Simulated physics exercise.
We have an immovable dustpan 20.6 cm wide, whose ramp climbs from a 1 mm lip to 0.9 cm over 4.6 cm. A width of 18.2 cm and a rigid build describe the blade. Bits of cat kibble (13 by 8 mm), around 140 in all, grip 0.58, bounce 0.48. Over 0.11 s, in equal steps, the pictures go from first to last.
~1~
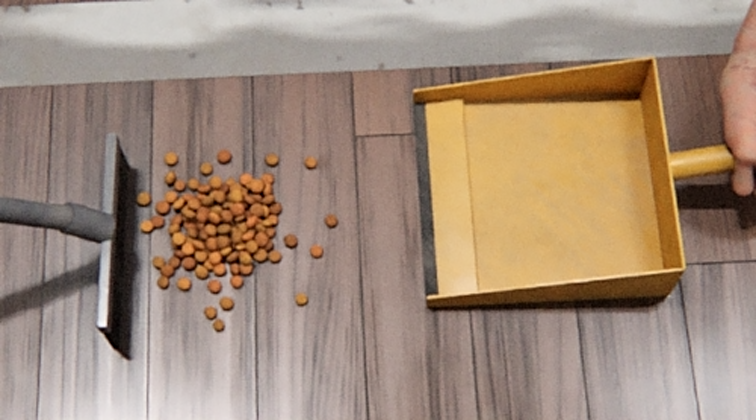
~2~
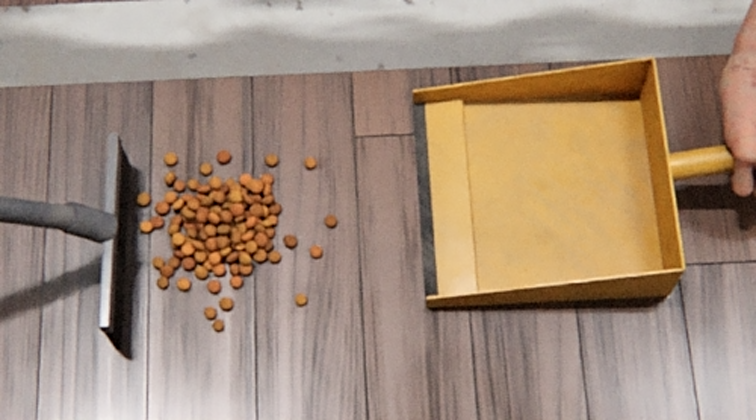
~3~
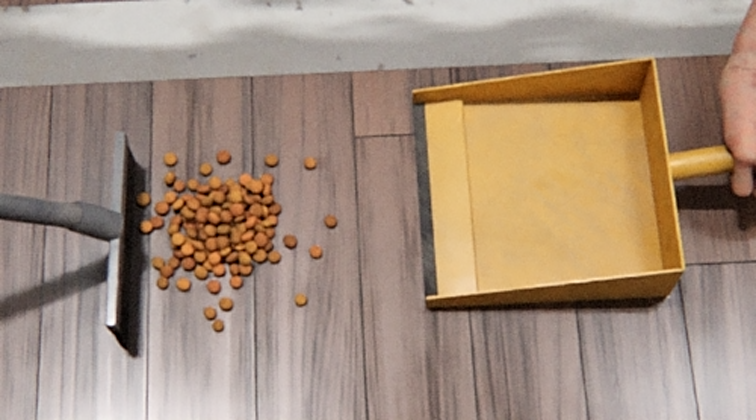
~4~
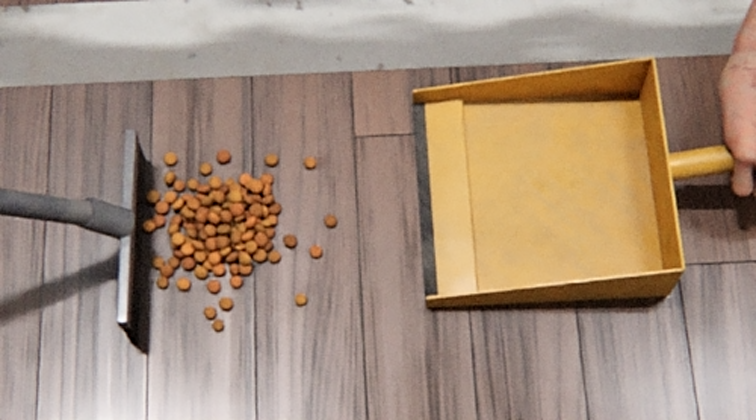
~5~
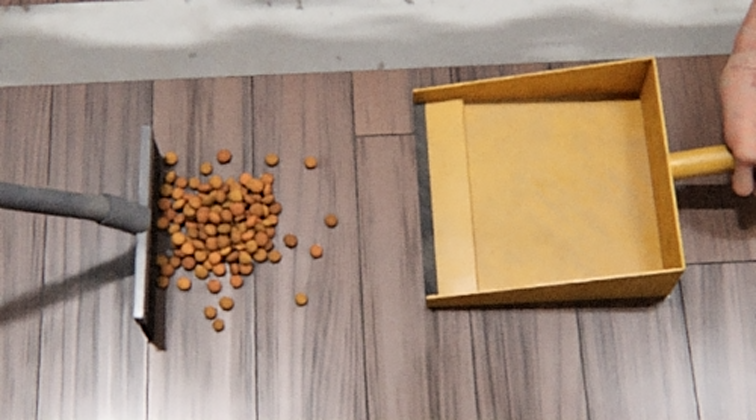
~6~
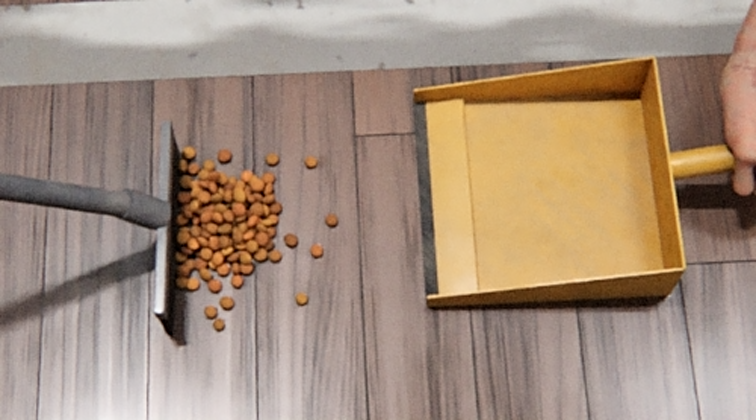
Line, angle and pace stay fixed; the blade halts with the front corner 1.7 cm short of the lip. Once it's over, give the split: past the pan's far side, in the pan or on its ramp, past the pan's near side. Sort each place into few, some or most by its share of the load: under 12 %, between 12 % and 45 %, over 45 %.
Shares: Far side: Few; pan: Most; near side: Few.
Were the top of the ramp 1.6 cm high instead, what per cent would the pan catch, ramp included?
In that case roughly 55 percent.
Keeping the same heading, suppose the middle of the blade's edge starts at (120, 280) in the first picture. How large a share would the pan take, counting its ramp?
Roughly 60 percent, ramp included.
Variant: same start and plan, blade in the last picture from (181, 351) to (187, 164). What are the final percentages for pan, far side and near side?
Per cent by place - pan 35, far side 5, near side 20.
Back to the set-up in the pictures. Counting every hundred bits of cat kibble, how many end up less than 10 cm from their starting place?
Around 0 percent.
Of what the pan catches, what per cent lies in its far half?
I'd say near 60 per cent.
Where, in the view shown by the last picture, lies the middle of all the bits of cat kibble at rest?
(432, 190) or so.
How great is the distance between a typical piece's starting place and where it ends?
Around 20 centimetres.
Then, 0.15 s after the last picture, middle of the blade 12 cm from the lip; 0 % over the lip, far side 0 %, near side 0 %.
Then, 0.25 s after the last picture, middle of the blade 4 cm from the lip; 5 % over the lip, far side 0 %, near side 5 %.
Then, 0.48 s after the last picture, middle of the blade 2 cm from the lip; 60 % over the lip, far side 5 %, near side 5 %.
In the end, far side 5 %, pan 60 %, near side 5 %, in front of the lip or behind the blade 35 %.
